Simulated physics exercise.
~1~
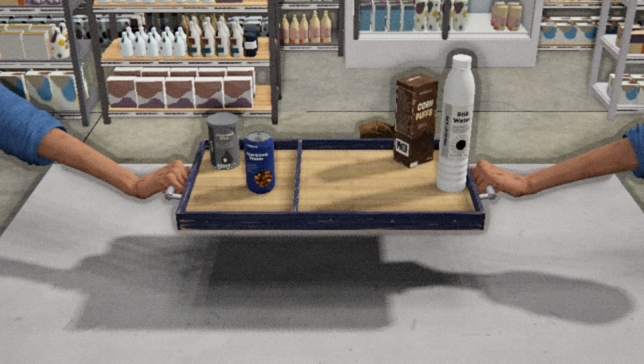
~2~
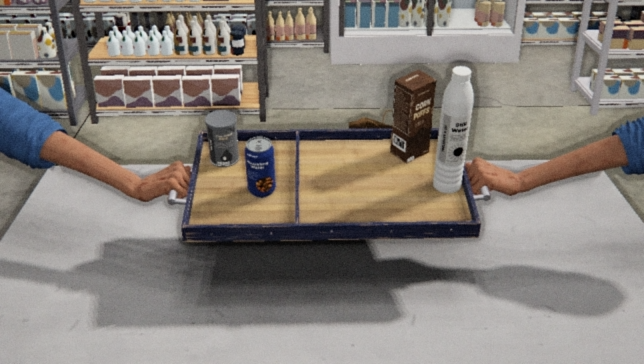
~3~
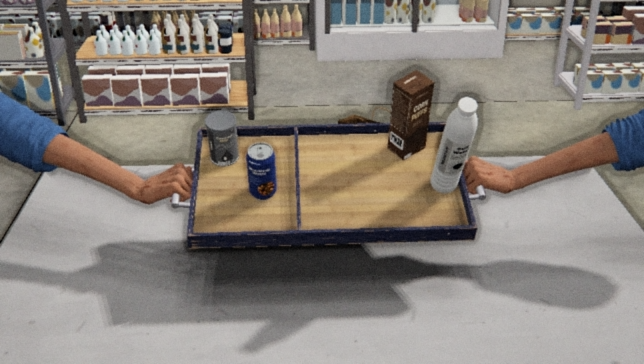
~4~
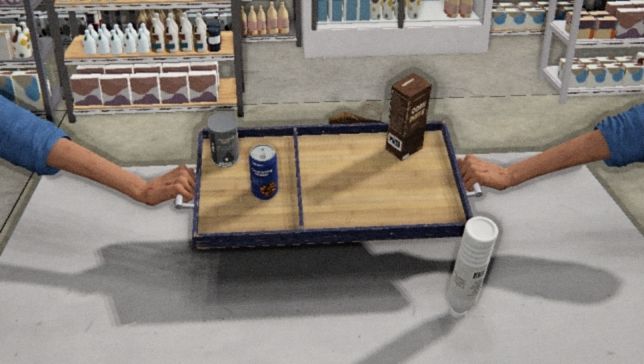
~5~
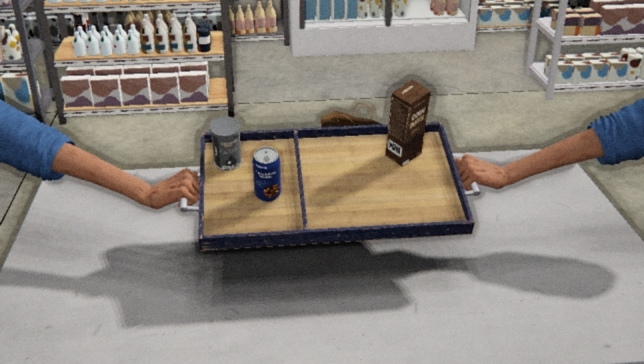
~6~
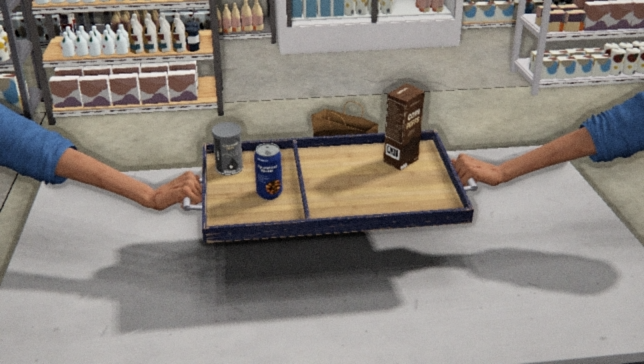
In a shop, two hands held a wooden tray carrying a grey tin, blue can, brown carton and white bottle above a table, then tipped its near edge down; the bottle slid off the front, and the tray eased back with the others still standing.
